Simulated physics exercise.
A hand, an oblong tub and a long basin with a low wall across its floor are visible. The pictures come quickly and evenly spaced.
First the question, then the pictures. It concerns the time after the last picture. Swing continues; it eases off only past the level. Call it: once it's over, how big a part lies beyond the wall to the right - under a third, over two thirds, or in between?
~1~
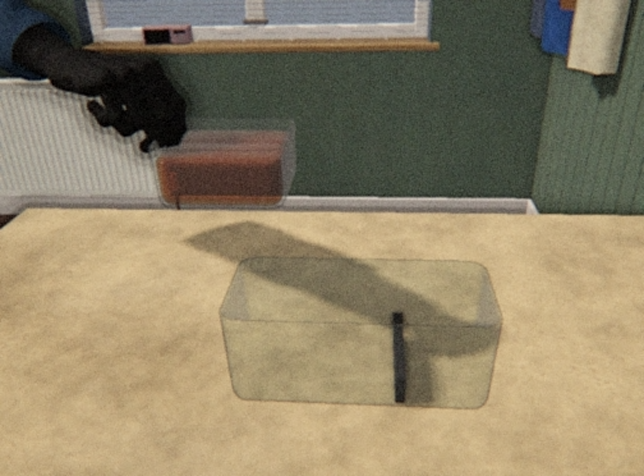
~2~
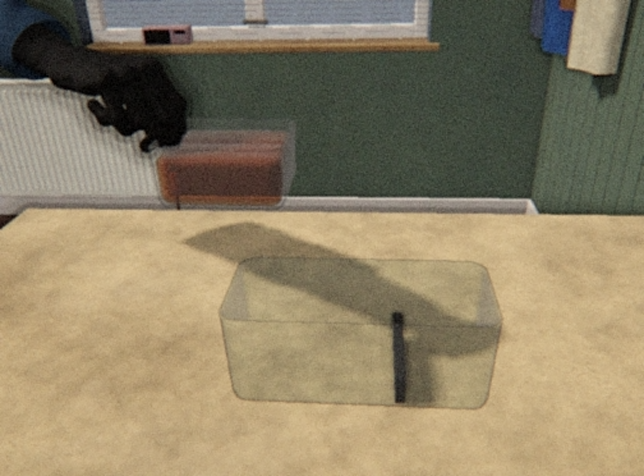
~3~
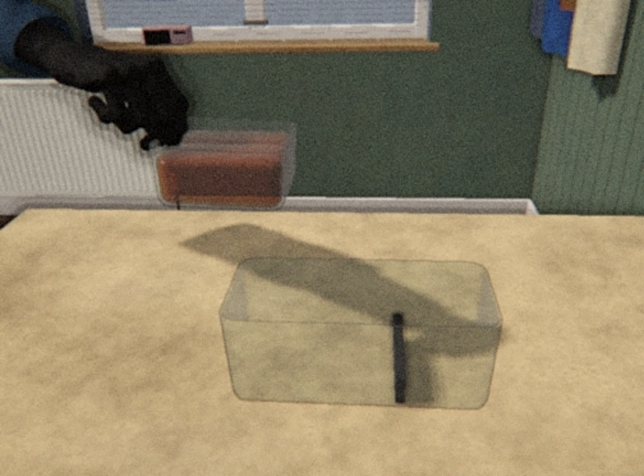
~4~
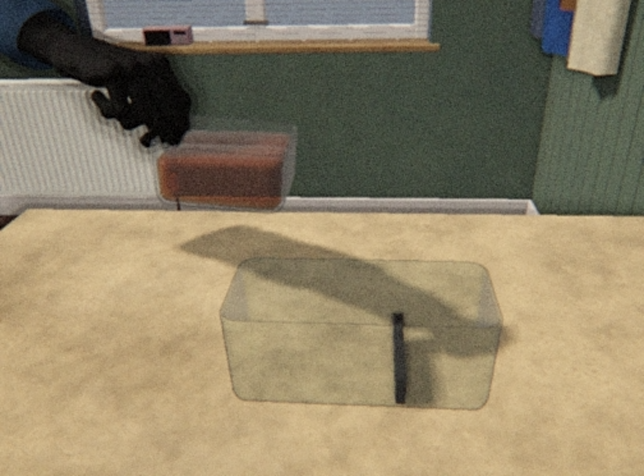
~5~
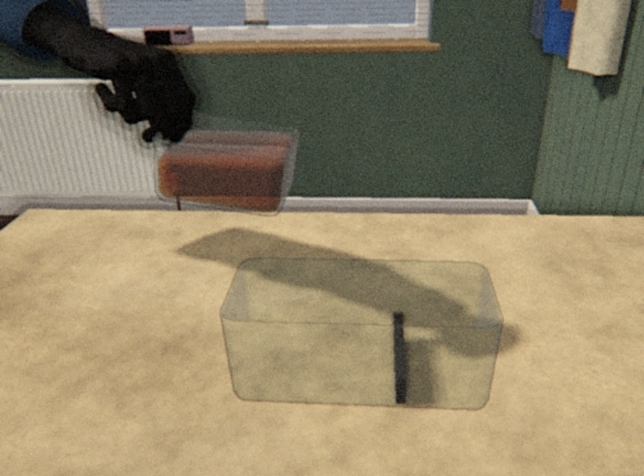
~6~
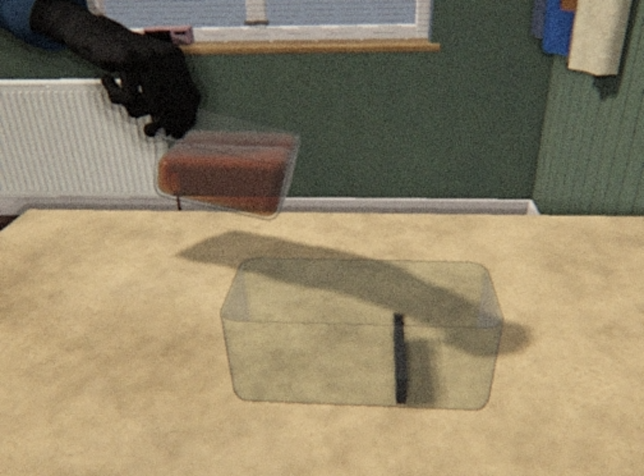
Under a third.
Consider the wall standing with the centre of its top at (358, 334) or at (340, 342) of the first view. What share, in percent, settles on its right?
In order, near 55 and 65 in a hundred.
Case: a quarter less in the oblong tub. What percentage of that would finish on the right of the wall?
About 5 parts in a hundred, give or take.
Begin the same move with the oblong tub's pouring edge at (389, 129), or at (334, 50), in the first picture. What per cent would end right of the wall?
Close to 60 in a hundred, then close to 55 in a hundred.
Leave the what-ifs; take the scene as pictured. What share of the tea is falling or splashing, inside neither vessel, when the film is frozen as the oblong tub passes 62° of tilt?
It's close to 35 %.
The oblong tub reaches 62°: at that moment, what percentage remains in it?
Roughly 45 percent remains at that point.
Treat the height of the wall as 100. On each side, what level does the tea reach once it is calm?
About 60 per cent on the left and 10 per cent on the right.
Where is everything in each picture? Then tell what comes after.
The first picture shows tilt 0°; pouring edge (288, 135); surface from (169, 143) to (288, 144); the long basin's rim runs from (231, 287) to (493, 293); the wall's top is at (399, 344).
The second picture shows tilt 1°; pouring edge (288, 136); surface from (169, 144) to (288, 144).
The third picture shows tilt 2°; pouring edge (289, 138); surface from (170, 144) to (289, 145).
The fourth picture shows tilt 5°; pouring edge (291, 141); surface from (171, 144) to (290, 146).
The fifth picture shows tilt 9°; pouring edge (293, 145); surface from (171, 143) to (291, 146).
The sixth picture shows tilt 13°; pouring edge (294, 151); surface from (172, 145) to (293, 146).
A moment on, the oblong tub is tipped part way and 46 per cent is still to pour, 16 is left of the wall and 0 right of it.
Next, the oblong tub is tipped on its side and 12 per cent is still to pour, 75 is left of the wall and 3 right of it.
Then the oblong tub is tipped on its side and 2 per cent is still to pour, 89 is left of the wall and 5 right of it.
Later the oblong tub is tipped on its side and 0 per cent is still to pour, 91 is left of the wall and 6 right of it.
In the end 91 per cent lies left of the wall, 6 right of it and 3 outside.
